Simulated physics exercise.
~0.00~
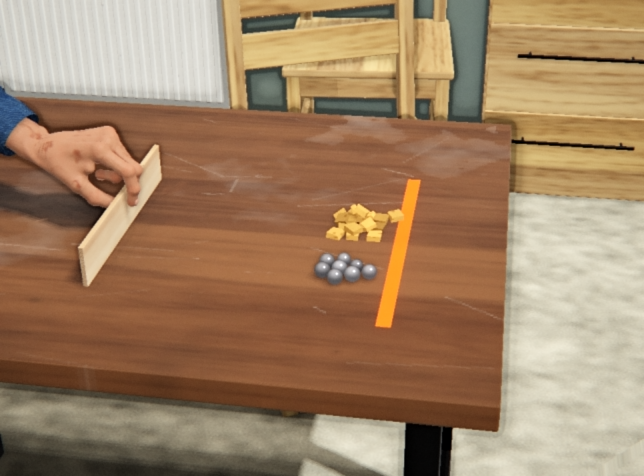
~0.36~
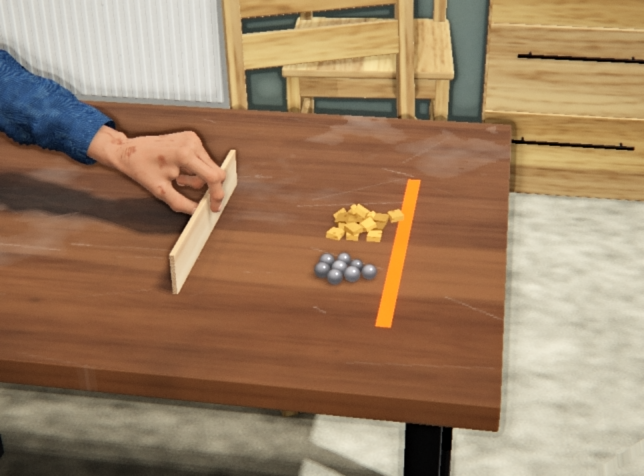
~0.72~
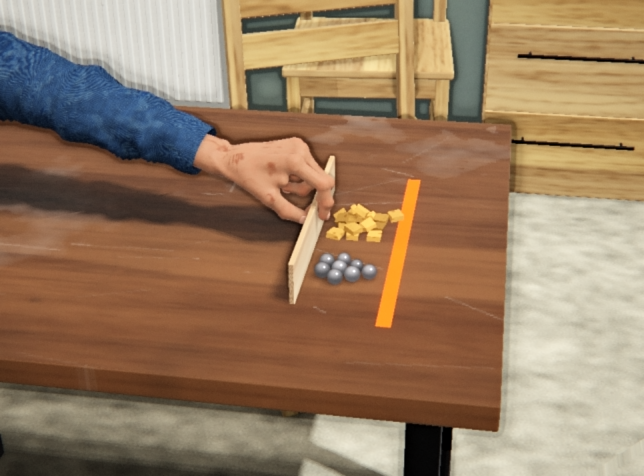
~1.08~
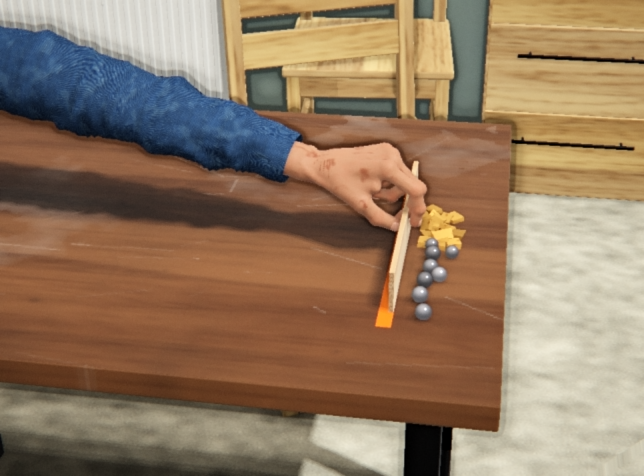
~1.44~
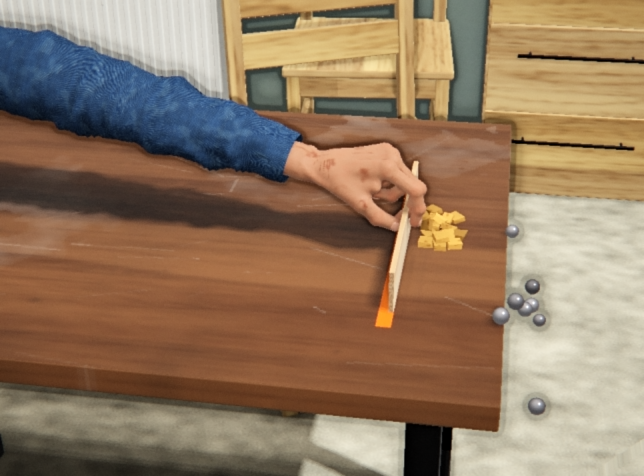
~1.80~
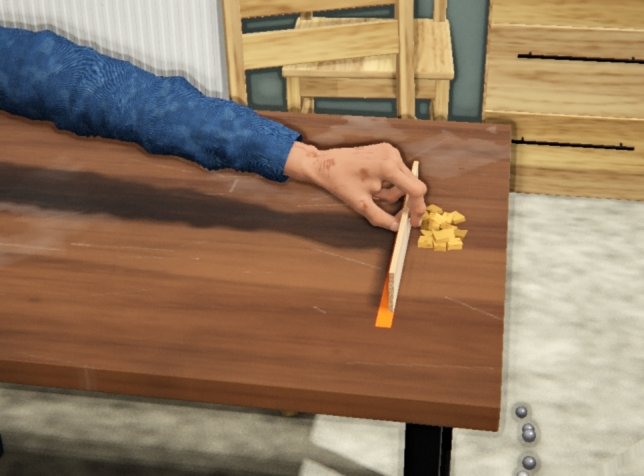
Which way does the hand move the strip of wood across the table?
The hand moves the strip of wood to the right, stopping at the orange tape.
